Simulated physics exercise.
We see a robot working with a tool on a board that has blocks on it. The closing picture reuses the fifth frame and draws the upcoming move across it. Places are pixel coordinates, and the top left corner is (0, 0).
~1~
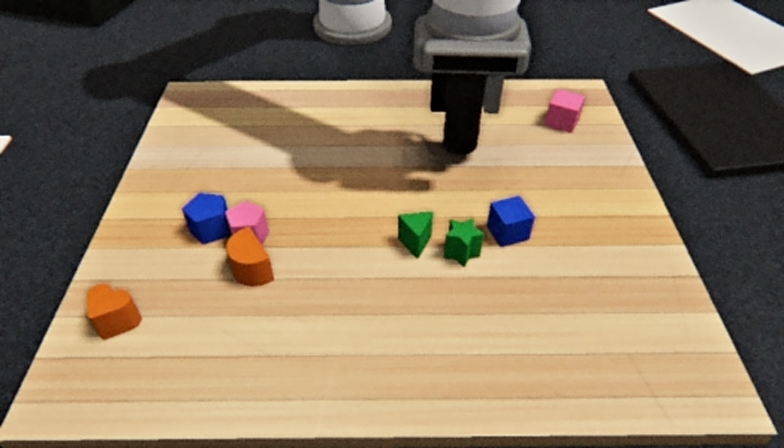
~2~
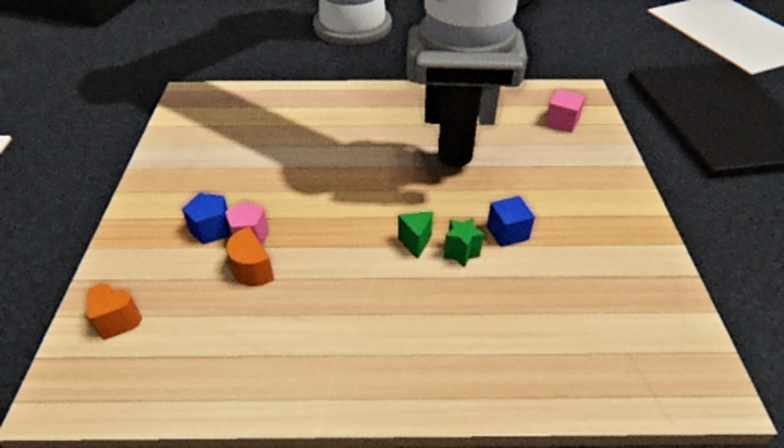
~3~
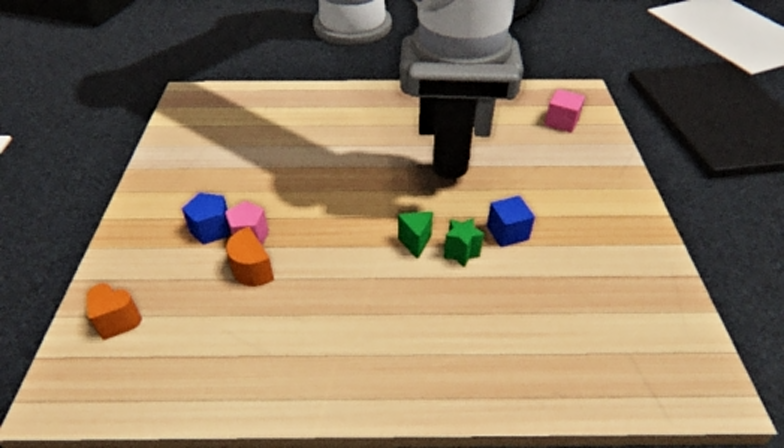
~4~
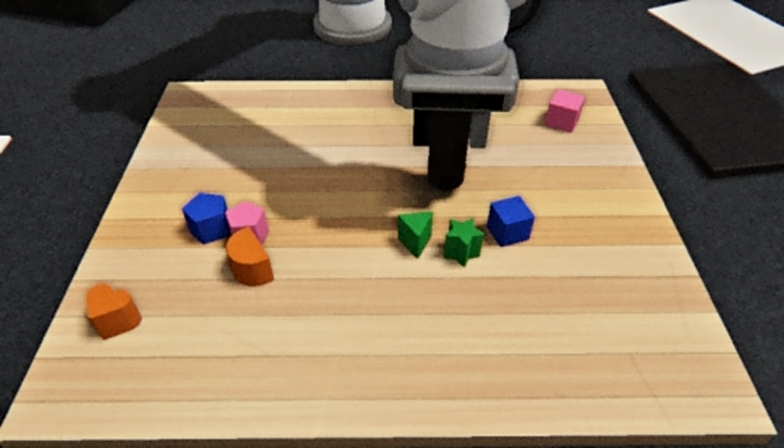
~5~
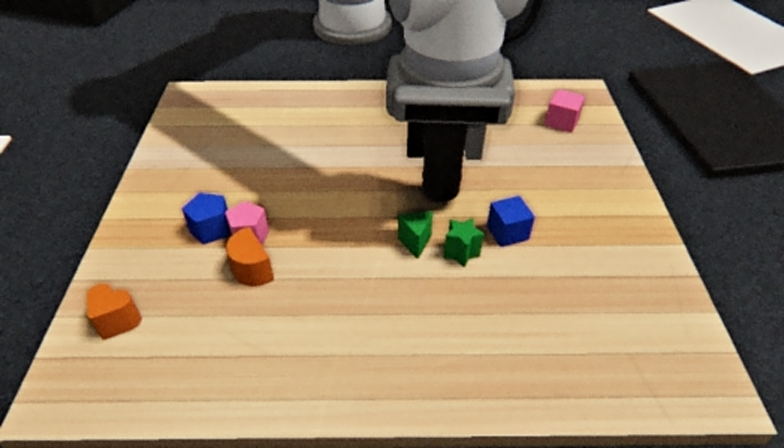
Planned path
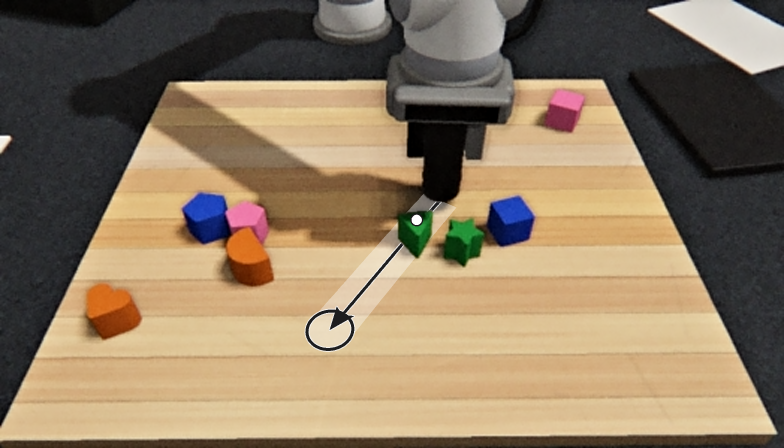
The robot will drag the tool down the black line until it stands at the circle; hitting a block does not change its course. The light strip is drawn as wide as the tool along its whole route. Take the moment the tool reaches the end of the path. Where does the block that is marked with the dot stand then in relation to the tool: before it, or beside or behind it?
It slips out to the side or back.
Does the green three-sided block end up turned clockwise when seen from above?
No, it doesn't check out.
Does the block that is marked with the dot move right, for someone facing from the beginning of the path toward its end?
Going by the path, no.
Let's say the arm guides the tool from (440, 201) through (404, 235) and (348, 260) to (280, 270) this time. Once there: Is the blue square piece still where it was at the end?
Yes, it checks out.
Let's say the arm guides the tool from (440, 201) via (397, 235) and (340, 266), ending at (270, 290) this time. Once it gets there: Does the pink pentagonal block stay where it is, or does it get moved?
The block stays on its spot.
The drawn path runs from (440, 201) to (330, 330); the dot is on the green three-sided block.
The first path, step by step. One third of the way, tool at (408, 228); green three-sided block at (410, 238).
Two thirds of the way, tool at (371, 271); green three-sided block at (404, 268), turned 50° anticlockwise.
At the end, tool at (329, 320); green three-sided block at (404, 268), turned 50° anticlockwise; green star not moved.
